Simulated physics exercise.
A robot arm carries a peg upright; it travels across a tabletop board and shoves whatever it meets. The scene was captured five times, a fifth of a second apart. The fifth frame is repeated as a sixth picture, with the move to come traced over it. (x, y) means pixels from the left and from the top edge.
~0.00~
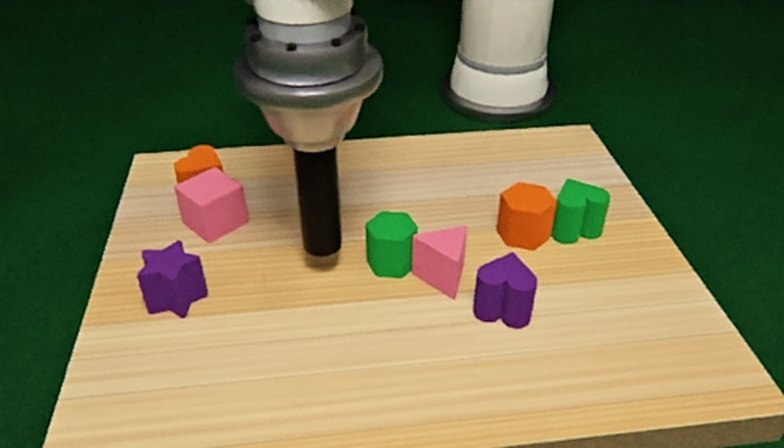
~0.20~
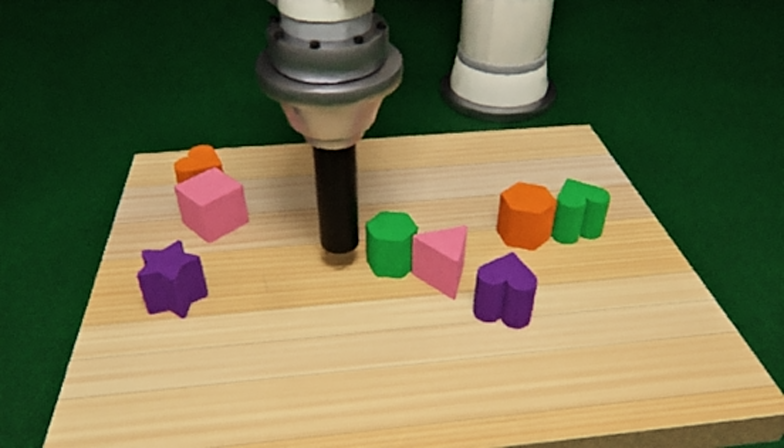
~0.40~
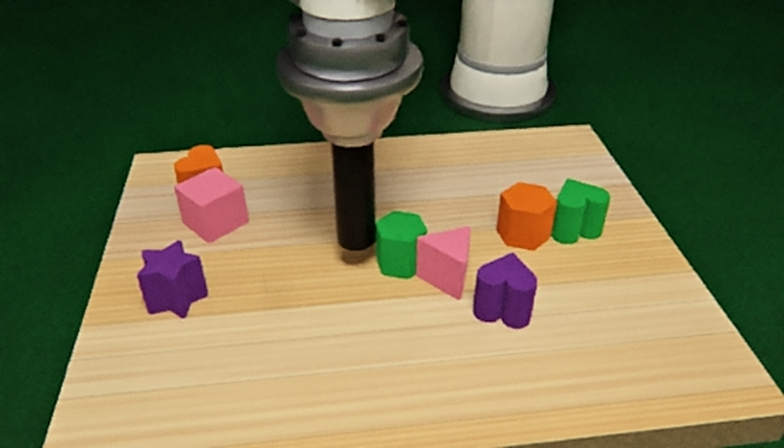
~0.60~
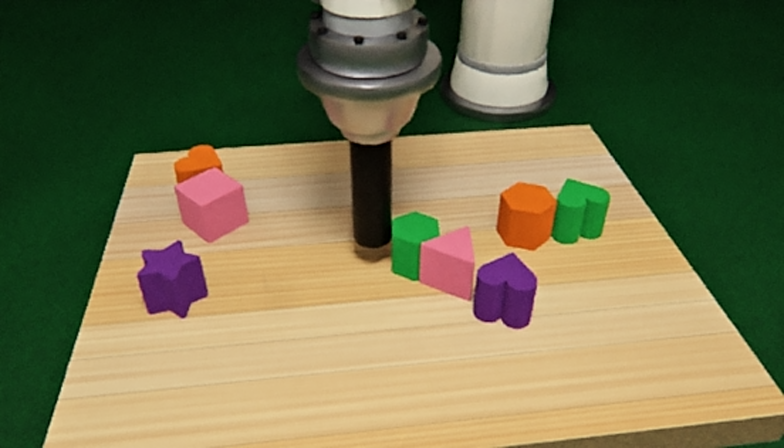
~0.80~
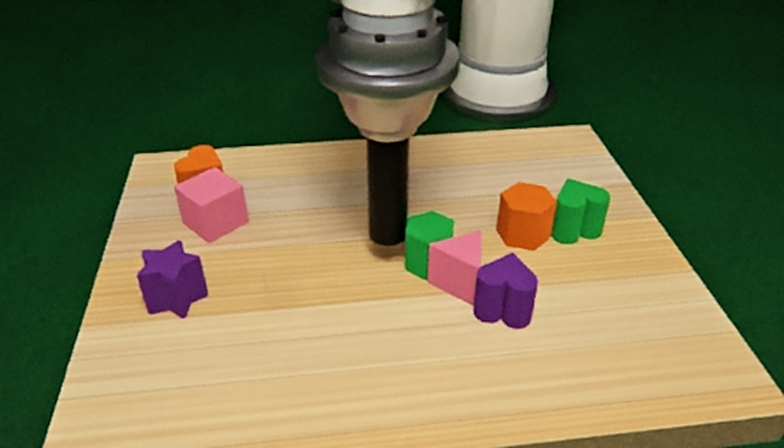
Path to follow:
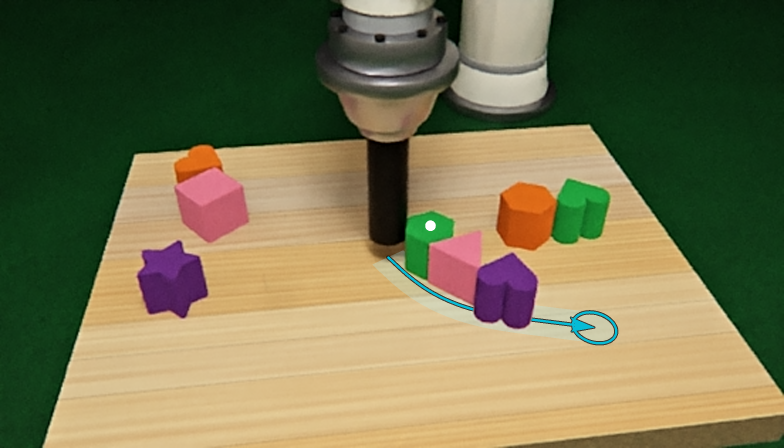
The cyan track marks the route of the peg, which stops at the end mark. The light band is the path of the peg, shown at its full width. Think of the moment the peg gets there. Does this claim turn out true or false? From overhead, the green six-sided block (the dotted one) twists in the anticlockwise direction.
That statement is accurate.
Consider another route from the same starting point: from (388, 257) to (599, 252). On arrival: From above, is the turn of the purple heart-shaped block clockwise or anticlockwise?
Prediction: Counterclockwise.
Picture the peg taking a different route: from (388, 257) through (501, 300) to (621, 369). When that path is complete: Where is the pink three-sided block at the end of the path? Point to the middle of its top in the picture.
The centre of its top will be at (510, 299).
The drawn path runs from (388, 257) by way of (438, 296) and (513, 317) to (595, 327); the dot is on the green six-sided block.
The first path, step by step. One third of the way, peg (440, 273); green six-sided block (467, 235), turned 55° anticlockwise; pink three-sided block (496, 269); purple heart-shaped block (536, 283), turned 40° anticlockwise.
Two thirds of the way, peg (516, 293); green six-sided block (468, 235), turned 60° anticlockwise; pink three-sided block (577, 290); purple heart-shaped block (621, 305), turned 40° anticlockwise.
At the end, peg (601, 304); green six-sided block (468, 235), turned 60° anticlockwise; pink three-sided block (665, 307), turned 25° clockwise; purple heart-shaped block (708, 331), turned 25° anticlockwise.
